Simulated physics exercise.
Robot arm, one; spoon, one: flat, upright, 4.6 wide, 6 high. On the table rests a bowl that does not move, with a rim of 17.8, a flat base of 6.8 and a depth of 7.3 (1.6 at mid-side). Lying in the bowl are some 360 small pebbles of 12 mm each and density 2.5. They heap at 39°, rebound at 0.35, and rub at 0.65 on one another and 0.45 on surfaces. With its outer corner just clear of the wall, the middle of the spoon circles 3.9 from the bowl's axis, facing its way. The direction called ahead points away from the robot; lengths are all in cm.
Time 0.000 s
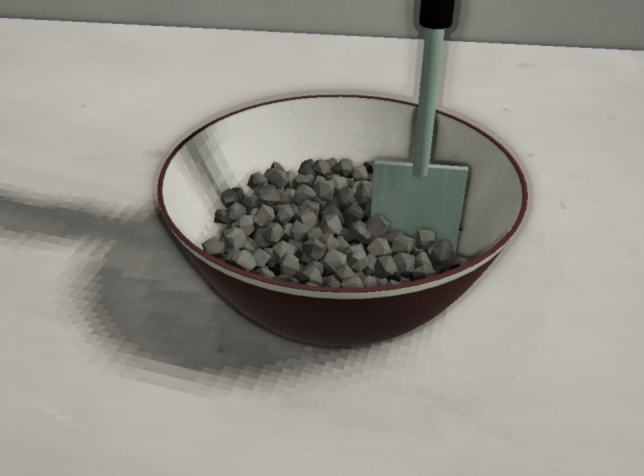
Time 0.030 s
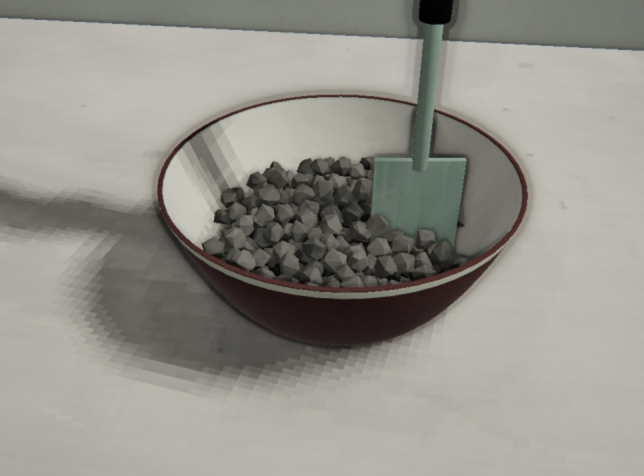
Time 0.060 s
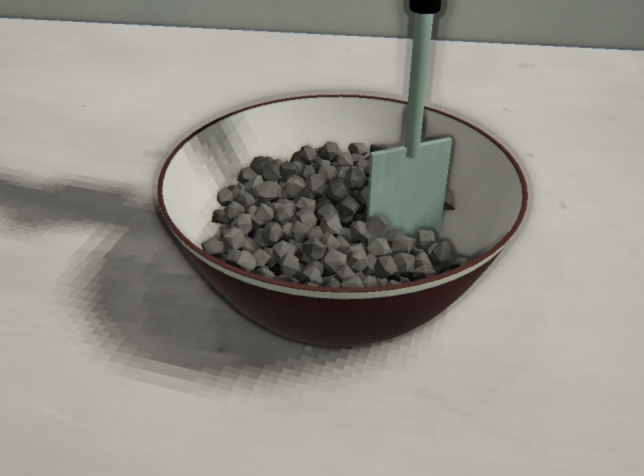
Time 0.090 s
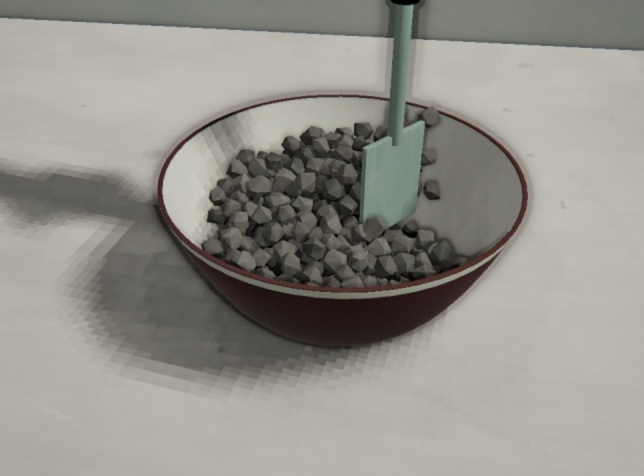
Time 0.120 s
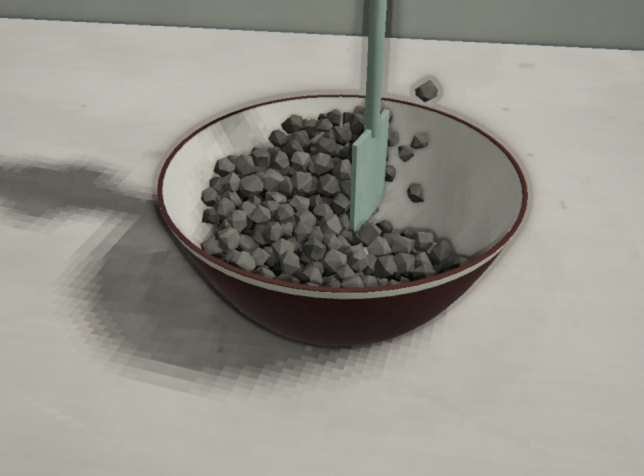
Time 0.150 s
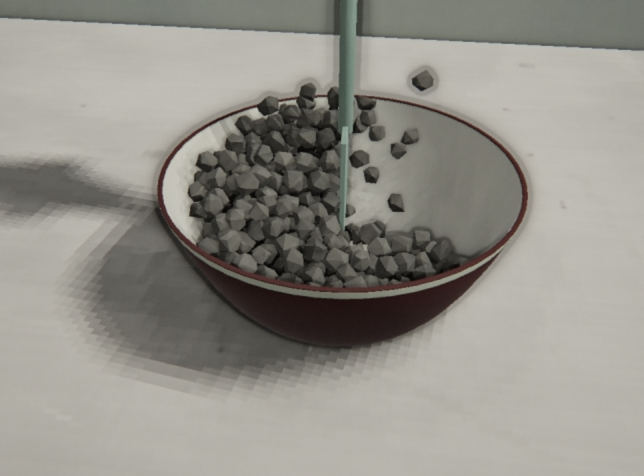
A pale green spatula-like tool sweeps leftward through gray, pebble-like pieces in a dark red bowl with a white interior, turning edge-on as the pieces pile up at the left and back and a few scatter near the far rim.
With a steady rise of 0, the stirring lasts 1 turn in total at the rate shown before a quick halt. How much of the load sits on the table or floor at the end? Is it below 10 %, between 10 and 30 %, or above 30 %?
Between 10 and 30 %.
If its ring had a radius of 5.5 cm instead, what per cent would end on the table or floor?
It would come to about 5 per cent.
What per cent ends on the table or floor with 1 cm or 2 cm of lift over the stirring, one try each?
It comes to about 20 per cent and about 15 per cent.
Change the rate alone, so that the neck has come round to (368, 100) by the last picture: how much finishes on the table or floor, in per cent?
Around 15 in a hundred.
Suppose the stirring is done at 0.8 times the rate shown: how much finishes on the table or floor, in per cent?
That gives some 15 percent.
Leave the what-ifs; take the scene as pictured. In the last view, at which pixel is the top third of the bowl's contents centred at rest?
It is centred around (397, 172).
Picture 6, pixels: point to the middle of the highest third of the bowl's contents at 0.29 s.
Somewhere around (248, 220) in the last view.
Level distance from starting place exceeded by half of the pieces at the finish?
About 9 cm.
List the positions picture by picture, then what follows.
In the first picture, spoon neck at (424, 138), 0° round; upper third of the load around (333, 220), from x 215 to 460, top at y 165; 361 in the bowl.
In the second picture, spoon neck at (423, 132), 8° round; upper third of the load around (333, 217), from x 215 to 460, top at y 165.
In the third picture, spoon neck at (414, 119), 29° round; upper third of the load around (332, 201), from x 215 to 460, top at y 150.
In the fourth picture, spoon neck at (397, 108), 50° round; upper third of the load around (325, 187), from x 215 to 460, top at y 120.
In the fifth picture, spoon neck at (373, 101), 72° round; upper third of the load around (314, 181), from x 210 to 460, top at y 90.
In the sixth picture, spoon neck at (346, 98), 94° round; upper third of the load around (283, 171), from x 200 to 460, top at y 80; 360 in the bowl, 1 in flight or on the tool.
After 0.29 s, 194° round, highest piece 10 above the table; 340 in the bowl, 2 on the table or floor, 19 in flight or on the tool.
After 0.43 s, 295° round, highest piece 10 above the table; 302 in the bowl, 31 on the table or floor, 28 in flight or on the tool.
After 0.70 s, 0° round, highest piece 8 above the table; 278 in the bowl, 82 on the table or floor, 1 in flight or on the tool.
After 1.40 s, 0° round, highest piece 8 above the table; 278 in the bowl, 83 on the table or floor.
At rest, 278 in the bowl, 83 on the table or floor. That is 23 % on the table or floor.
